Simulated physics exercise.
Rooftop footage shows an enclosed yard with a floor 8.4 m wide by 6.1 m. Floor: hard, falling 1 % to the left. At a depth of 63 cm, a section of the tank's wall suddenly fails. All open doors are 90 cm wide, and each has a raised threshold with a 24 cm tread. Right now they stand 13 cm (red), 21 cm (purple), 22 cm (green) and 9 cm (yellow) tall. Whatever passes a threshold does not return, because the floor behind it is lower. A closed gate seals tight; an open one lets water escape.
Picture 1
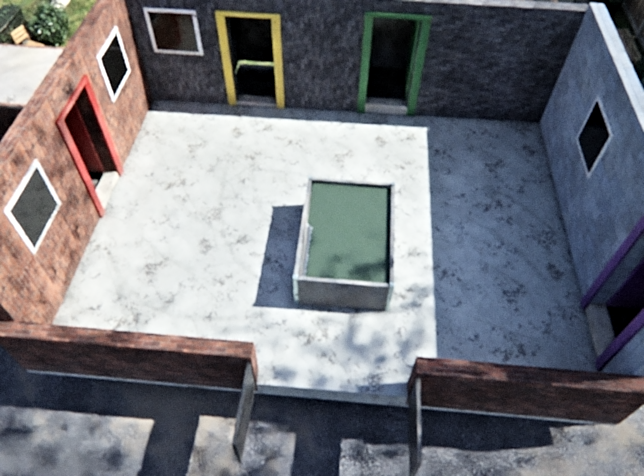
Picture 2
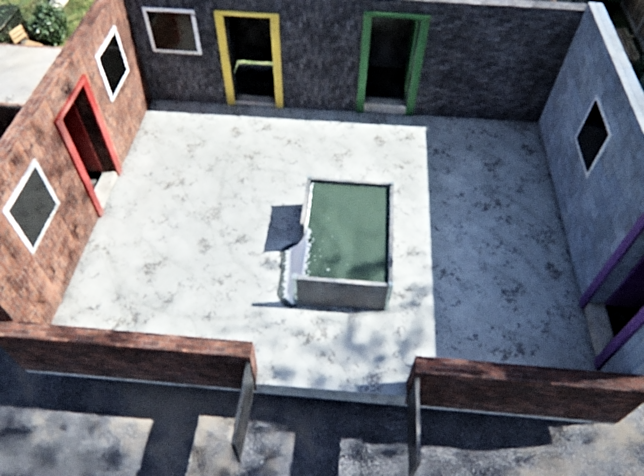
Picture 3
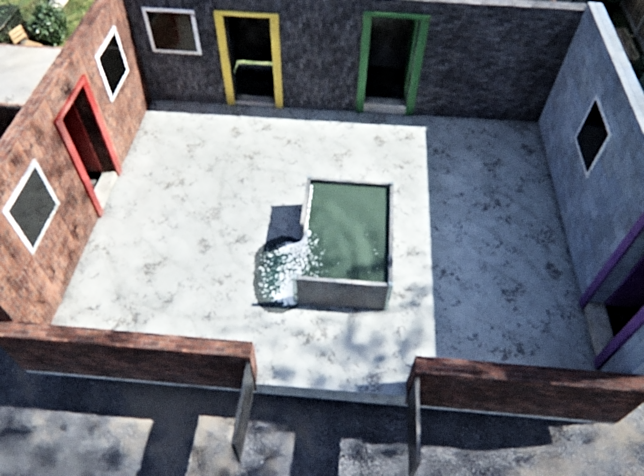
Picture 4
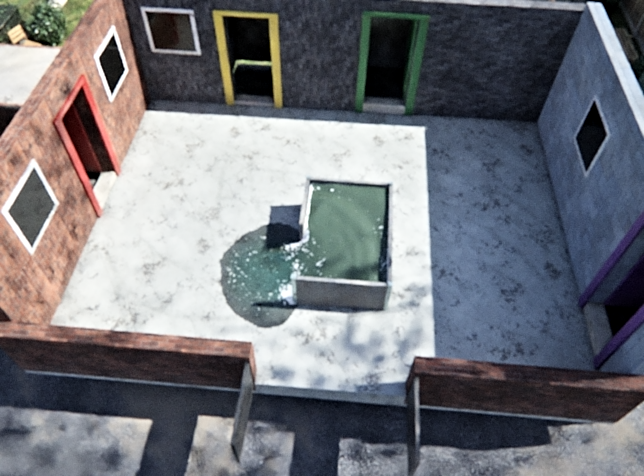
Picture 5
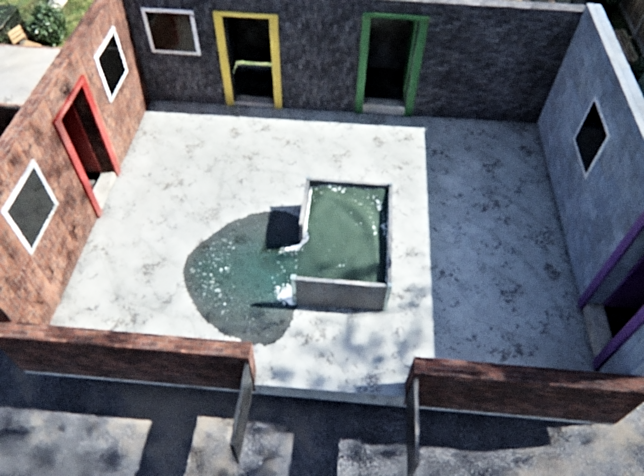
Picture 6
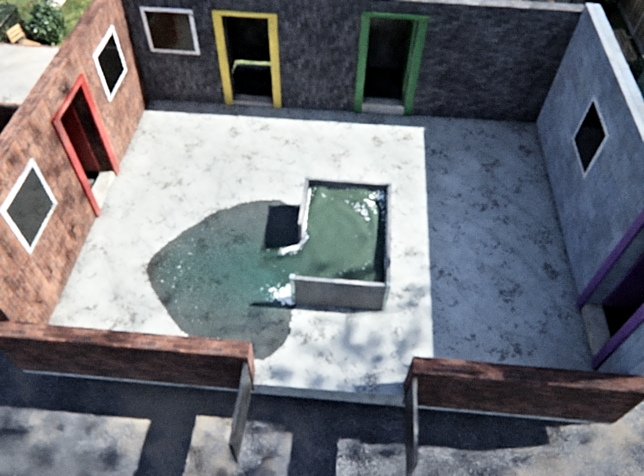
We see a walled yard with a rectangular tank of greenish water at its centre; water pours from a gap in the tank's left side and spreads leftward across the pale floor in a widening, rounded pool.
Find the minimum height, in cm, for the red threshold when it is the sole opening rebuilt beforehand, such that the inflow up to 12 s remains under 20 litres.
The minimum height is about 11 cm.
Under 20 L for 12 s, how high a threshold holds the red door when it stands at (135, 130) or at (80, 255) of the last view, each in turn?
Roughly 9.0 cm, then roughly 18 cm.
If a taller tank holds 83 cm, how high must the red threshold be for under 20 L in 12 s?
15 cm.
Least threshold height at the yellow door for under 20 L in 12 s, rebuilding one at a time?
The yellow door needs around 6.0 cm.
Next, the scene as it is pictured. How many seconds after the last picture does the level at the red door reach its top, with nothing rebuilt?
I'd say near 1.6 seconds.
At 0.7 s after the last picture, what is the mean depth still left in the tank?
The mean depth is roughly 38 cm.
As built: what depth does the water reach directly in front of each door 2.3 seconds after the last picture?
Door by door, in centimetres - red 14, purple 0, green 0, yellow 0.
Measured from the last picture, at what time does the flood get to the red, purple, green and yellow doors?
Arrival: Red 0.9 s, purple not within the 12 s, green 6.0 s, yellow 3.6 s.
Then, 0.7 s after the last picture water covers 25 % of the floor, deepest (30 cm) near (287, 279); it has not reached the red door.
Then, 2.3 s after the last picture water covers 30 % of the floor, deepest (29 cm) near (100, 343); 14 cm at the red door, 5 litres in over its 13 cm threshold.
Then, 11.3 s after the last picture water covers 80 % of the floor, deepest (9 cm) near (139, 125); 7 cm at the red door, 8 litres in over its 13 cm threshold.
At the red door as built, the water peaked near 17 cm, 1.5 s after the last picture.
With a threshold of 10 cm, 28 litres would have come in within the 12 s; with 13.5 cm, 6 litres. So under 20 litres takes about 11 cm.
